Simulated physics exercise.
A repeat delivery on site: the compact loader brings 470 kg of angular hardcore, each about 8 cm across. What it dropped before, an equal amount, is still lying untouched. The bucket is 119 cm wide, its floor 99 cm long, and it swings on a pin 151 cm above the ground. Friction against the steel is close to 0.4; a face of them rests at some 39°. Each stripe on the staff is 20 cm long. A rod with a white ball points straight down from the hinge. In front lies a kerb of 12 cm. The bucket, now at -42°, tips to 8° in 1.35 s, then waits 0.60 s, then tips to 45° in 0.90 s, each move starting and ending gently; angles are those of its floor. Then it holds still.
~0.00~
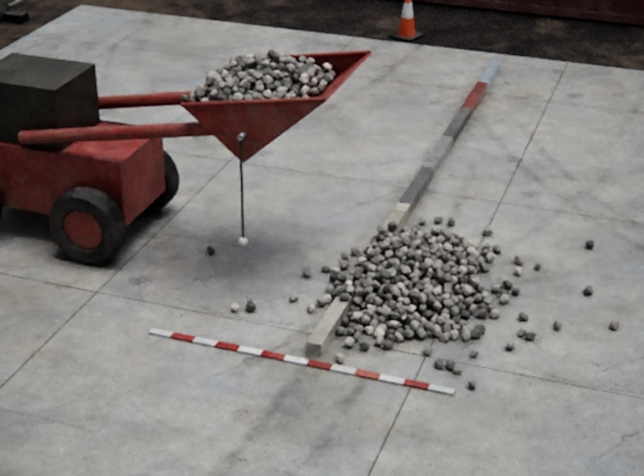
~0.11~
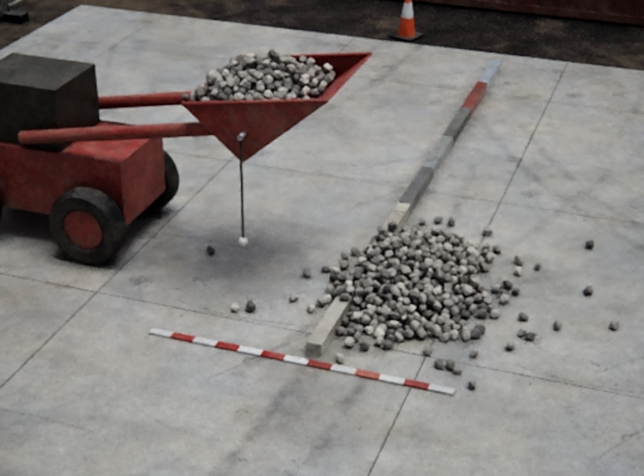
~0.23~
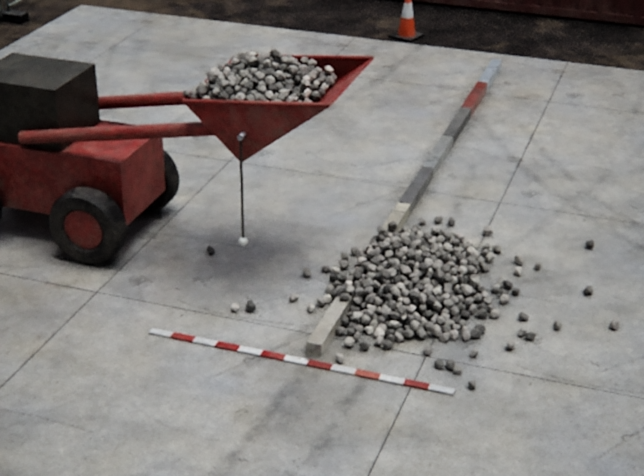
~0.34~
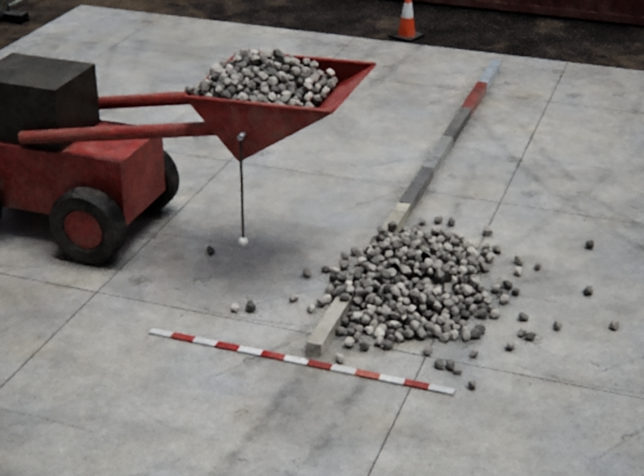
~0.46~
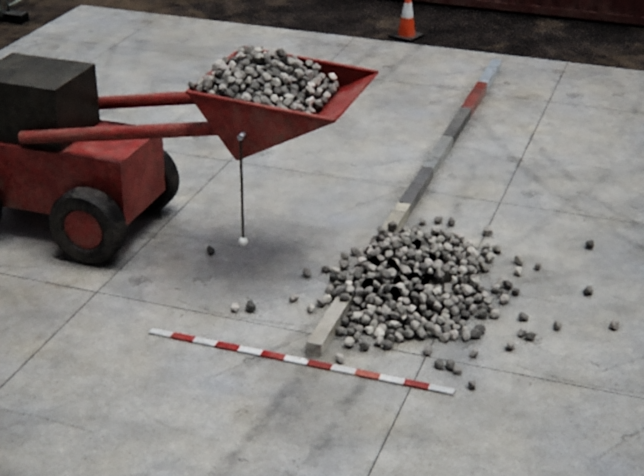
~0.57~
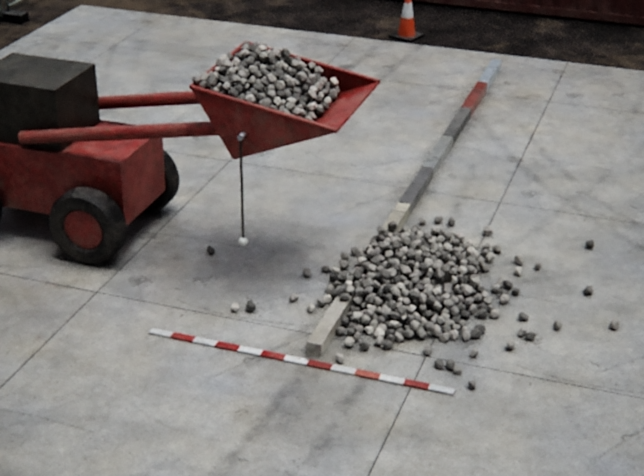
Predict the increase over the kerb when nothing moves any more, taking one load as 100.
About 30 per cent.
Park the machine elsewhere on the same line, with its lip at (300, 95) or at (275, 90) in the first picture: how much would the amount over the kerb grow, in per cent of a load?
First some 5, then 0 per cent.
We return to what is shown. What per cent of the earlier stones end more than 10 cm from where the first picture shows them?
Roughly 5 per cent of them.
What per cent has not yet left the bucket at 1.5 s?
It holds some 100 per cent.
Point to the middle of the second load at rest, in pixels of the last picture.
Near (352, 259).
After 1.0 s the floor is at 0°; in per cent of one load, 100 in the bucket, 8 on this side of the kerb, 93 over the kerb; the foremost stones are at (556, 312).
After 1.5 s the floor is at 8°; in per cent of one load, 100 in the bucket, 8 on this side of the kerb, 93 over the kerb; the foremost stones are at (556, 312).
After 3.3 s the floor is at 45°; in per cent of one load, 5 in the bucket, 83 on this side of the kerb, 114 over the kerb; the foremost stones are at (556, 312).
After 6.1 s the floor is at 45°; in per cent of one load, 0 in the bucket, 78 on this side of the kerb, 123 over the kerb; the foremost stones are at (556, 312). Net gain over the kerb, 30.
